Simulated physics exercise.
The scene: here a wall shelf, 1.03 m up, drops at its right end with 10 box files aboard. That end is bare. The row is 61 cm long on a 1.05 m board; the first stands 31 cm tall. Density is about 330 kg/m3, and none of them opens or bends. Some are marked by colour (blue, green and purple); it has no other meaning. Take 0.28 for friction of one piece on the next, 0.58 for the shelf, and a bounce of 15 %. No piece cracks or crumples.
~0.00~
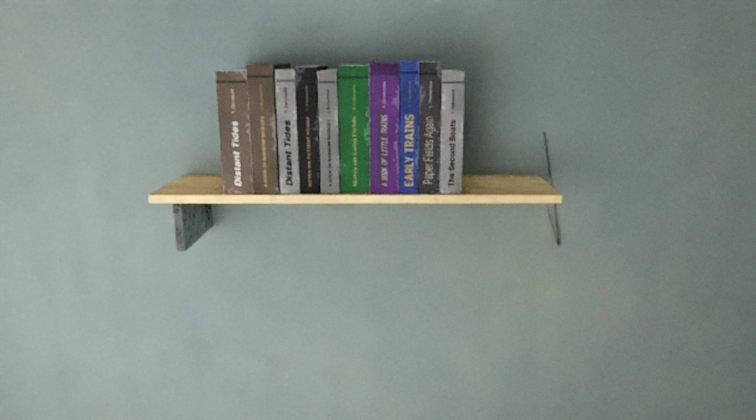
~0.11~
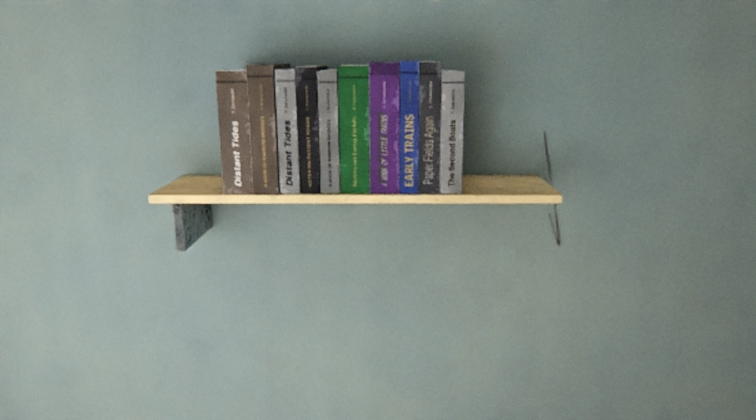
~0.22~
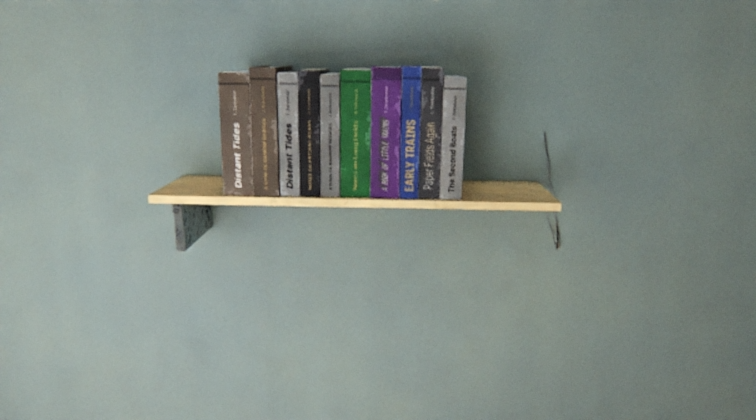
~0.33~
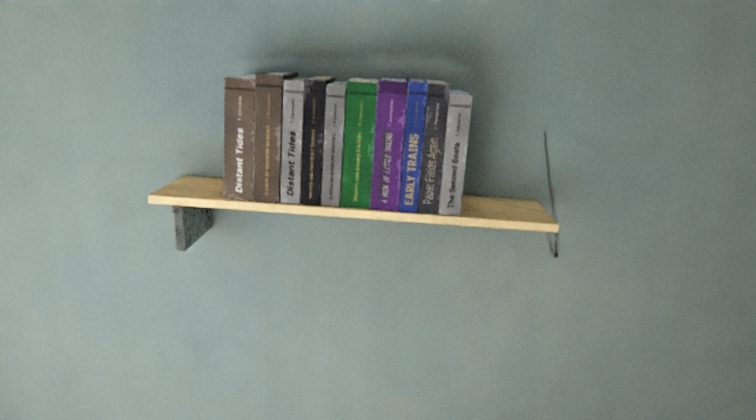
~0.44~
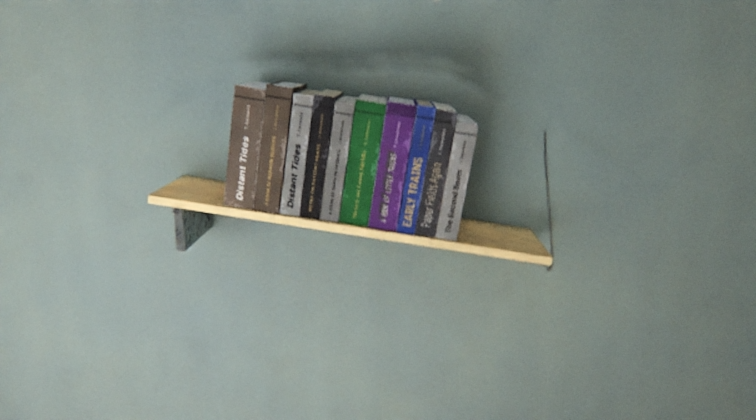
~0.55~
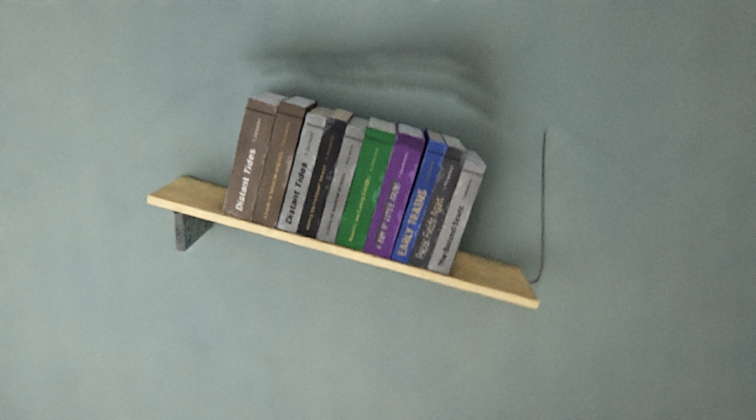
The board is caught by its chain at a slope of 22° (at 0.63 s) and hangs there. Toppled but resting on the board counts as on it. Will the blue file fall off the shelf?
It drops off.
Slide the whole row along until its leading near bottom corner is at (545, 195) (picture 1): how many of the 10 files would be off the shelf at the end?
Then 5.
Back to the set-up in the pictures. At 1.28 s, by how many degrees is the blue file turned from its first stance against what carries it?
Roughly 60°.
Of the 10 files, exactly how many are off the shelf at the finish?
The count is 4.
By 0.64 s, none of the 10 files off the shelf, 8 disturbed; blue file tilted 9°; green file tilted 4°.
By 0.88 s, none of the 10 files off the shelf, 10 disturbed; blue file tilted 44°; purple file tilted 40°.
By 1.28 s, 1 of the 10 files off the shelf; blue file on its side; green file on its side.
By 1.66 s, 4 of the 10 files off the shelf; blue file upside down; purple file upside down.
When it is over (2.0 s), 4 of the 10 files off the shelf; blue file upside down; purple file on its side; green file on its side.
